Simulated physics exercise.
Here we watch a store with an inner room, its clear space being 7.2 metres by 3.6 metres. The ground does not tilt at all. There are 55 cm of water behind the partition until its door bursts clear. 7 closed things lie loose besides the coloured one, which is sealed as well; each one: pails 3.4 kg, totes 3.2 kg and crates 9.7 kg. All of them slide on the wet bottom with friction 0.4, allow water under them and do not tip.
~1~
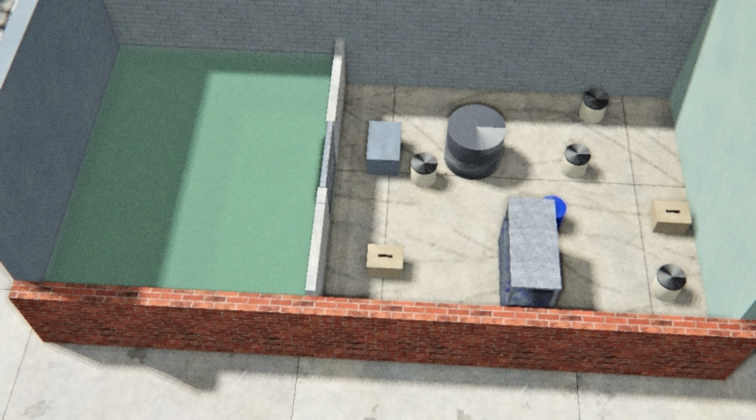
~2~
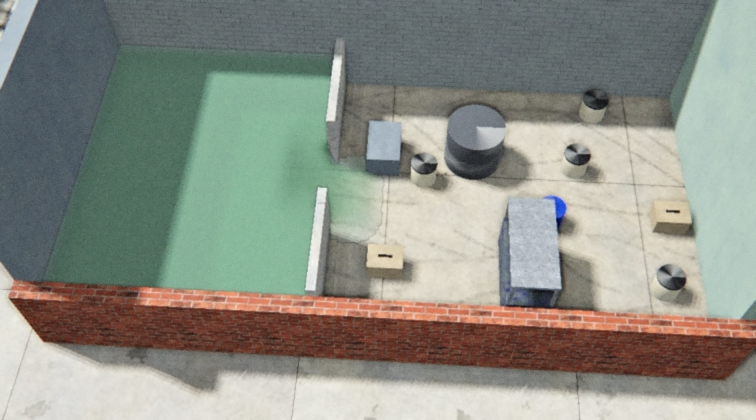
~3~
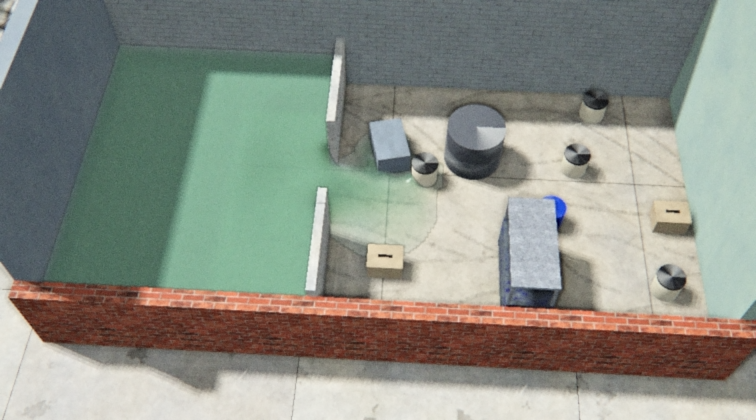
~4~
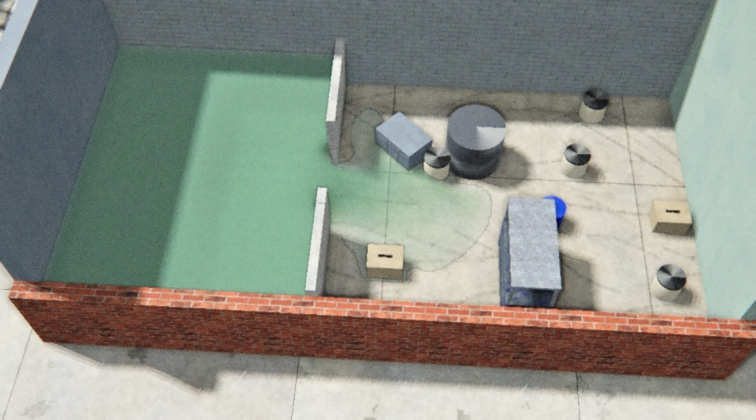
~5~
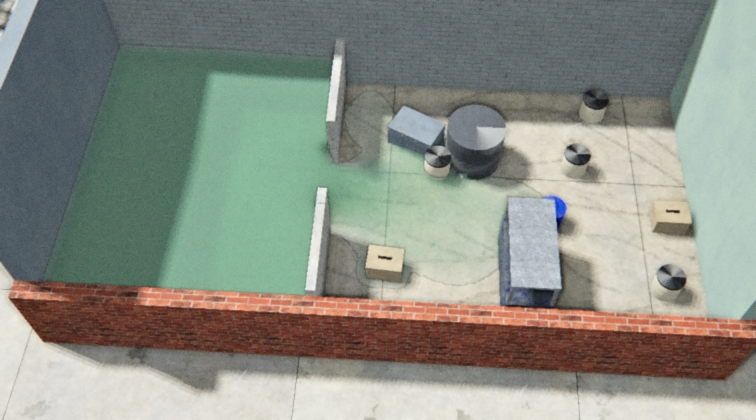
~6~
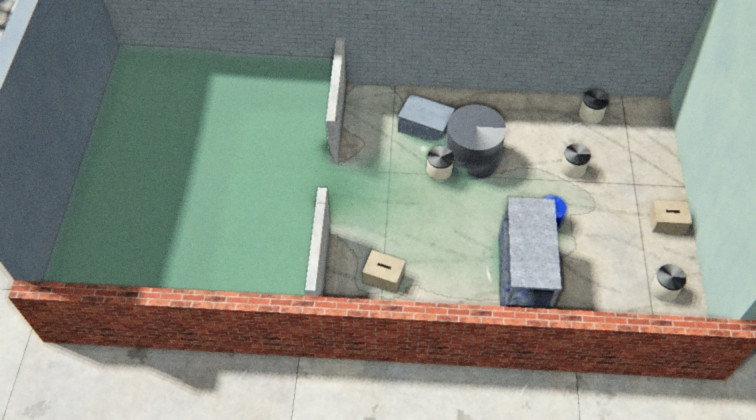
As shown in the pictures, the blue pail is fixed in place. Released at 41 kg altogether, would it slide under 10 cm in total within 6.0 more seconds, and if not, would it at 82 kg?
No, only at 82 kg.
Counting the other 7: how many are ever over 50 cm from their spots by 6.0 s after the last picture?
All told, that gives 7.
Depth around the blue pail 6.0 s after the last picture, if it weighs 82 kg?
About 21 cm.
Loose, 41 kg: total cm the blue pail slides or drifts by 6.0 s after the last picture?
Close to 60 centimetres all told.
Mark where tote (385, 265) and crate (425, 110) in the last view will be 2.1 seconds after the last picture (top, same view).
Somewhere about (344, 239) and (430, 77).
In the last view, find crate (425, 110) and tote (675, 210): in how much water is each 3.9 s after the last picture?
Roughly 11 and 12 cm.
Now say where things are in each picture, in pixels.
The first picture shows the blue pail at (553, 207) rests on the ground; water covers 10.4 m2; 0 of 8 have shifted.
The second picture shows the blue pail at (553, 207), on the bottom; 11.1 m2 under water; 0 of 8 have shifted.
The third picture shows the blue pail at (553, 207) rests on the ground; water covers 11.9 m2; 1 of 8 have shifted.
The fourth picture shows the blue pail at (553, 207) rests on the ground; 13.0 m2 under water; 2 of 8 have shifted.
The fifth picture shows the blue pail at (553, 207) rests on the ground; water covers 14.4 m2; 2 of 8 have shifted.
The sixth picture shows the blue pail at (553, 207) rests on the ground; water covers 15.4 m2; 3 of 8 have shifted.
Then, 0.4 s after the last picture the blue pail would be 0 cm from its start with 41 kg and 0 cm from its start with 82 kg; 13 cm of water round it then.
Then, 2.1 s after the last picture the blue pail would be 48 cm from its start with 41 kg and 0 cm from its start with 82 kg; 14 cm of water round it then.
Then, 3.9 s after the last picture the blue pail would be 57 cm from its start with 41 kg and 0 cm from its start with 82 kg; 17 cm of water round it then.
Then, 6.0 s after the last picture the blue pail would be 57 cm from its start with 41 kg and 0 cm from its start with 82 kg; 21 cm of water round it then.
